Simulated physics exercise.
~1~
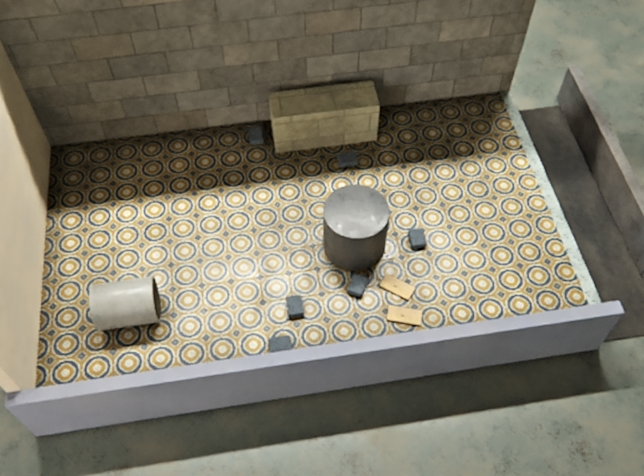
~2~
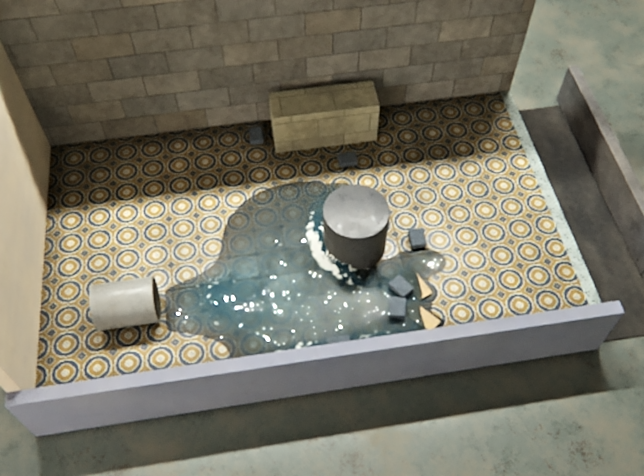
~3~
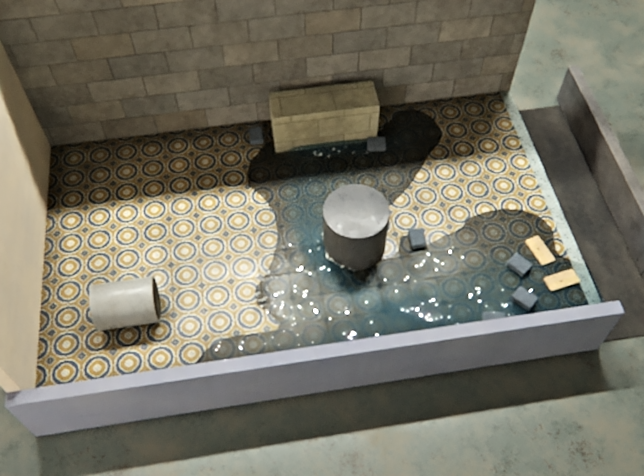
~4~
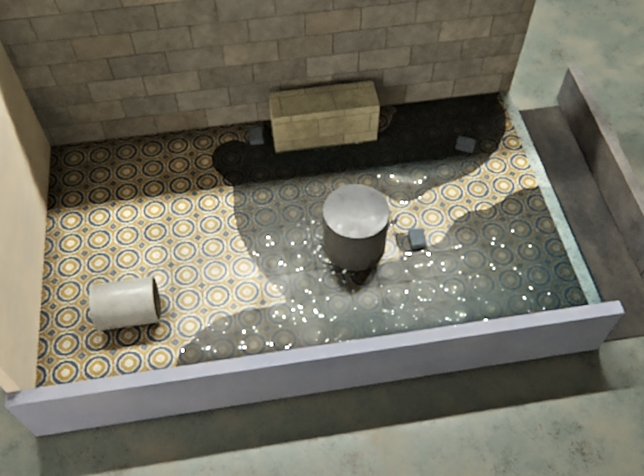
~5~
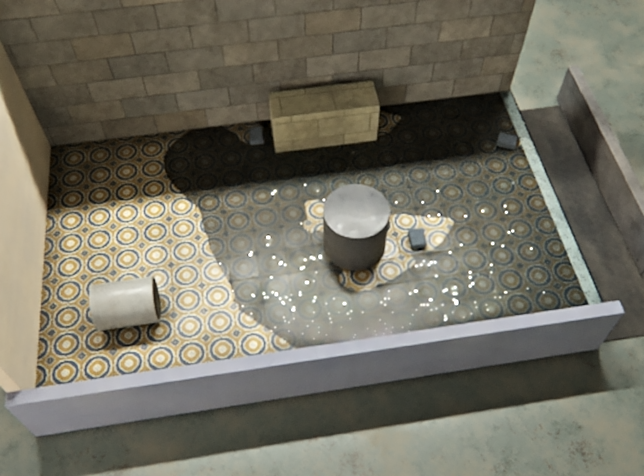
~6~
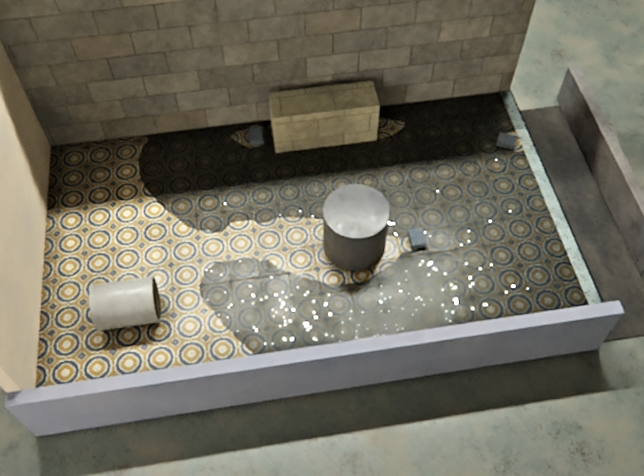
Water gushing from a pipe-like drum across a patterned tiled floor, sweeping small blocks and boards rightward, then thinning into patchy shallows.
